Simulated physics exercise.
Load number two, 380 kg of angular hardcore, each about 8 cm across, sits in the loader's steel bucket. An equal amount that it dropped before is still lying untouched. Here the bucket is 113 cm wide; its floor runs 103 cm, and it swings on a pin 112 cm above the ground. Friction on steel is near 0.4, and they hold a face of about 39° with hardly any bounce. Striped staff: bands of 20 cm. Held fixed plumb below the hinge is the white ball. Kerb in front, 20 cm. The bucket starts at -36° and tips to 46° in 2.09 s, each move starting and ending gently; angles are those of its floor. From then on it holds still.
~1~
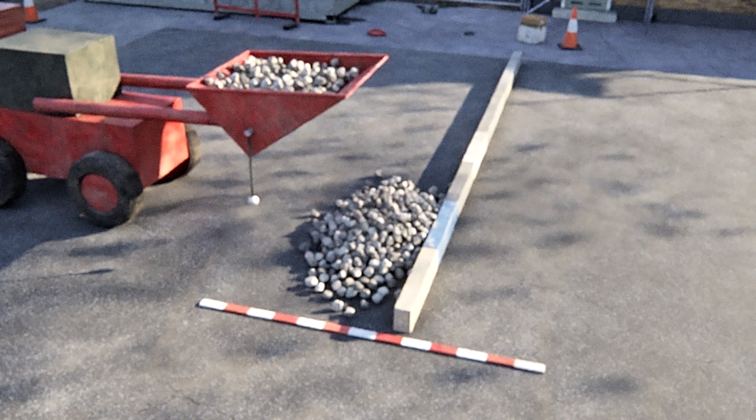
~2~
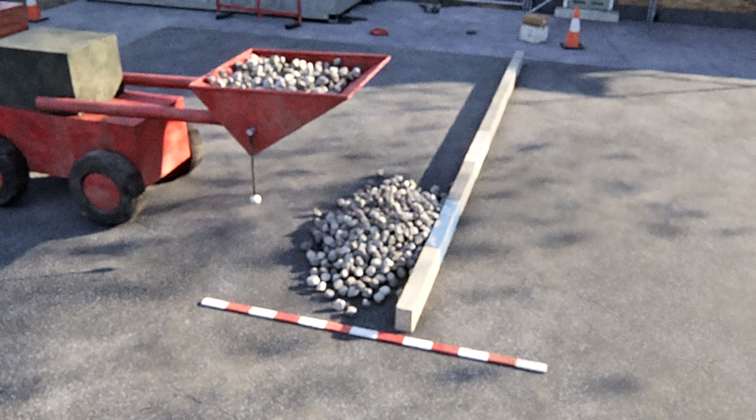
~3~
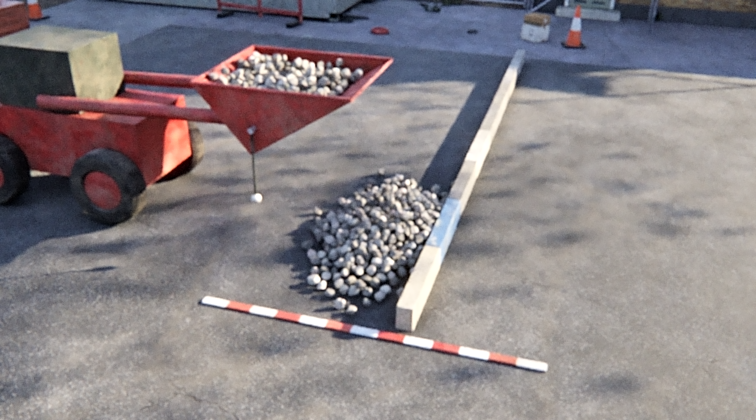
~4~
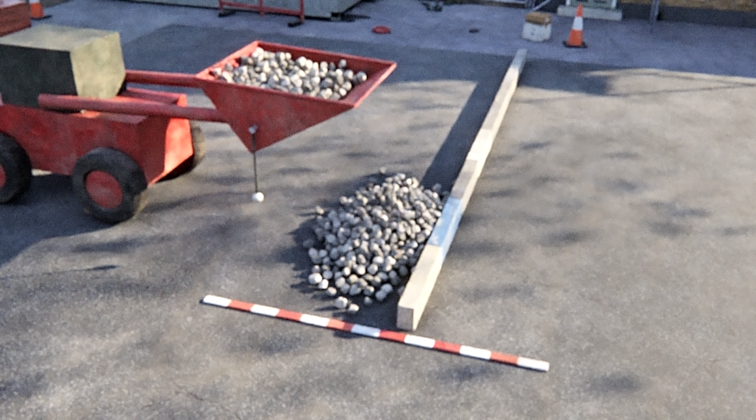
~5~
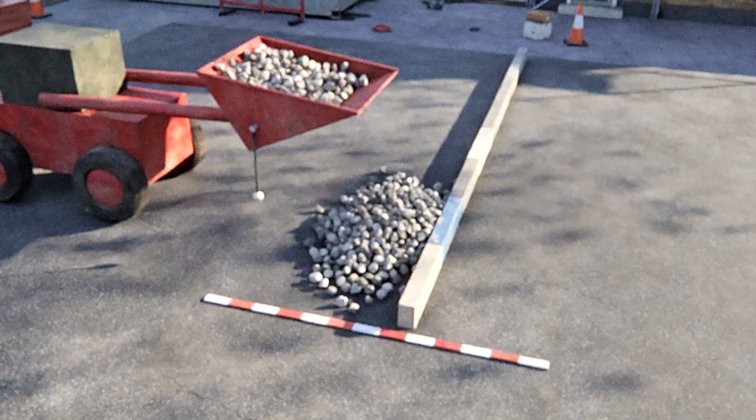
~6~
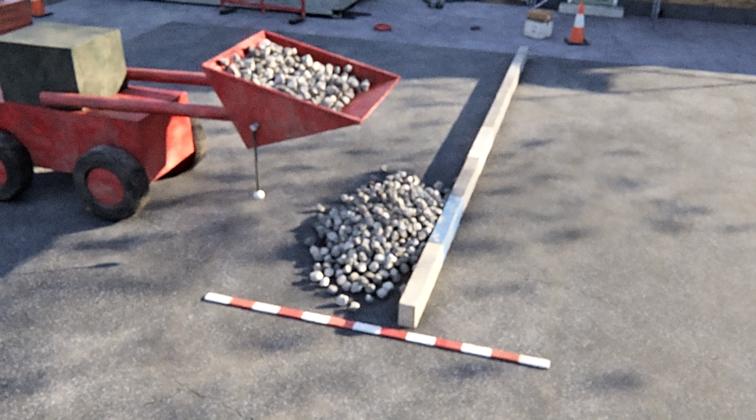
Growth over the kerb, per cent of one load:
0 percent.
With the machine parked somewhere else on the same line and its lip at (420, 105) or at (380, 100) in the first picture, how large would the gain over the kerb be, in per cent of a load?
I'd guess close to 20 per cent first and close to 5 per cent second.
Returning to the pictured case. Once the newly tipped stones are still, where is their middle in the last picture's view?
I'd put their centre close to (362, 204).
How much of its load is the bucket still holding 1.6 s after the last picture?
About 30 percent.
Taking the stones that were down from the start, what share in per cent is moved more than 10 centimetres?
Near 5 per cent, I reckon.
Then, 1.0 s after the last picture the floor is at 33°; in per cent of one load, 99 in the bucket, 101 on this side of the kerb; the foremost stones are at (435, 227).
Then, 1.6 s after the last picture the floor is at 46°; in per cent of one load, 29 in the bucket, 171 on this side of the kerb; the foremost stones are at (435, 227).
Then, 1.9 s after the last picture the floor is at 46°; in per cent of one load, 11 in the bucket, 189 on this side of the kerb; the foremost stones are at (435, 228).
Then, 4.7 s after the last picture the floor is at 46°; in per cent of one load, 8 in the bucket, 192 on this side of the kerb; the foremost stones are at (436, 224). Net gain over the kerb, 0.
